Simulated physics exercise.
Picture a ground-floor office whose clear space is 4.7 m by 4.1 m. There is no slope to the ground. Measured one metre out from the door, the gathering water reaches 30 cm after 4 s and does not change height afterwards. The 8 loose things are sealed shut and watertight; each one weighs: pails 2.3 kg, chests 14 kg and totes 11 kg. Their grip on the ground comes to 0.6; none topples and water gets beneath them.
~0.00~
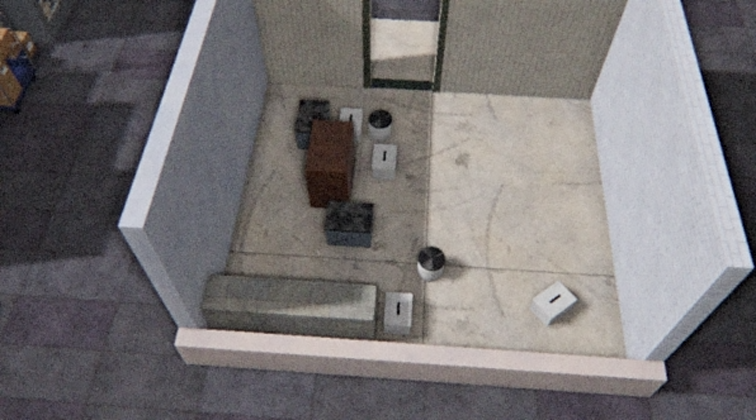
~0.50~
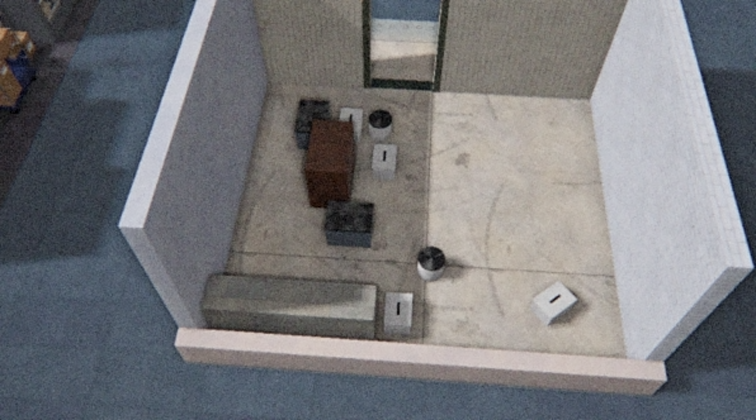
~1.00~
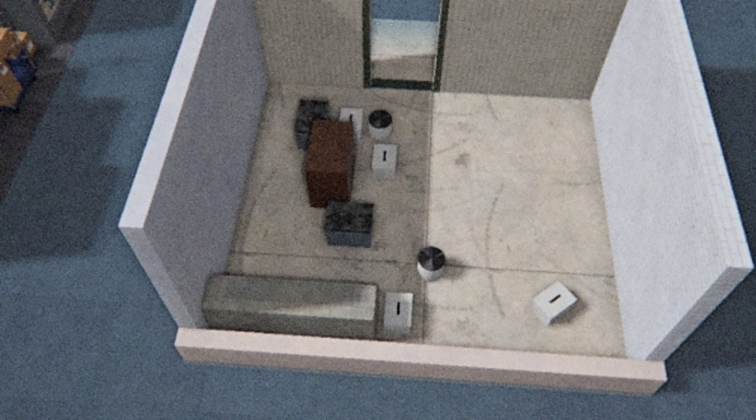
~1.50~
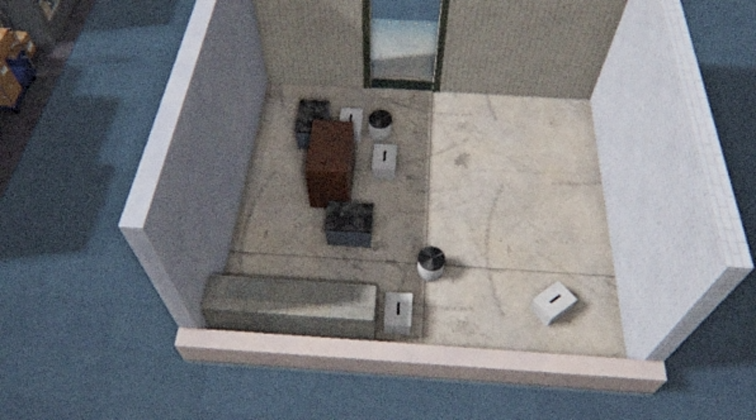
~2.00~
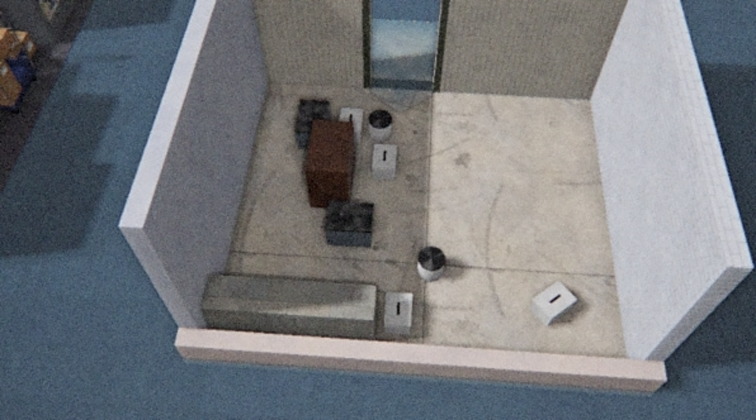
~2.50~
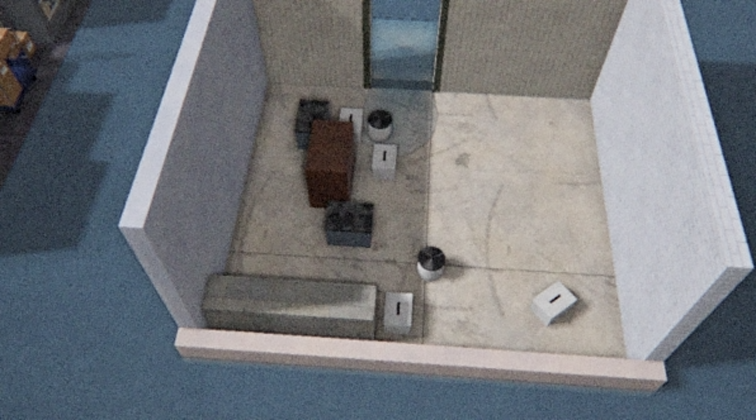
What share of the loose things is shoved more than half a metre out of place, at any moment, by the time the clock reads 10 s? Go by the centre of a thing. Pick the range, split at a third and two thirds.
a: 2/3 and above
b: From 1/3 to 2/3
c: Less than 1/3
The answer is a.
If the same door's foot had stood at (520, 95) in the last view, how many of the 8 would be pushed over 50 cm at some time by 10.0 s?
Result: 4.
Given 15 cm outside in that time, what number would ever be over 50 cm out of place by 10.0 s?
That would give 0.
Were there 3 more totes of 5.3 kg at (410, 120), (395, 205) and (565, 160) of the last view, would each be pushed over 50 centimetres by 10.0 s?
In turn: Beyond the mark, beyond the mark, beyond the mark.
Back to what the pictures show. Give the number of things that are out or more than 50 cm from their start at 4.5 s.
Tally: 0.
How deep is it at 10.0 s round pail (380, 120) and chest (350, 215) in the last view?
Depth approx. 10 cm / 8 cm.
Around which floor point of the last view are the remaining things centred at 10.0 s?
Near (427, 246).
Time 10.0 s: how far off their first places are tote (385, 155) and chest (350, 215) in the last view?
They've ended up 300 cm and 60 cm away, in that order.
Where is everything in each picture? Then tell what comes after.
A pail at (380, 119) rests on the ground; a pail at (432, 258) rests on the ground; water covers 0.0 m2; 0 of 8 have shifted, in the first frame.
A pail at (380, 119) rests on the ground; a pail at (432, 258), on the bottom; water covers 0.0 m2; 0 of 8 have shifted, in the second frame.
A pail at (380, 119) rests on the ground; a pail at (432, 258) rests on the ground; 0.0 m2 under water; 0 of 8 have shifted, in the third frame.
A pail at (380, 119) rests on the ground; a pail at (432, 258), on the bottom; 0.0 m2 under water; 0 of 8 have shifted, in the fourth frame.
A pail at (380, 119) rests on the ground; a pail at (432, 258), on the bottom; water covers 0.2 m2; 0 of 8 have shifted, in the fifth frame.
A pail at (380, 119) rests on the ground; a pail at (432, 258), on the bottom; water covers 0.9 m2; 0 of 8 have shifted, in the sixth frame.
After 3.5 s 0 of 8 are over 50 cm from their spots; 1 afloat.
After 4.5 s 0 of 8 are over 50 cm from their spots; 1 afloat.
After 7.0 s 6 of 8 are over 50 cm from their spots; 3 afloat.
After 10.0 s 7 of 8 are over 50 cm from their spots, and 8 have been at some point; 7 afloat.
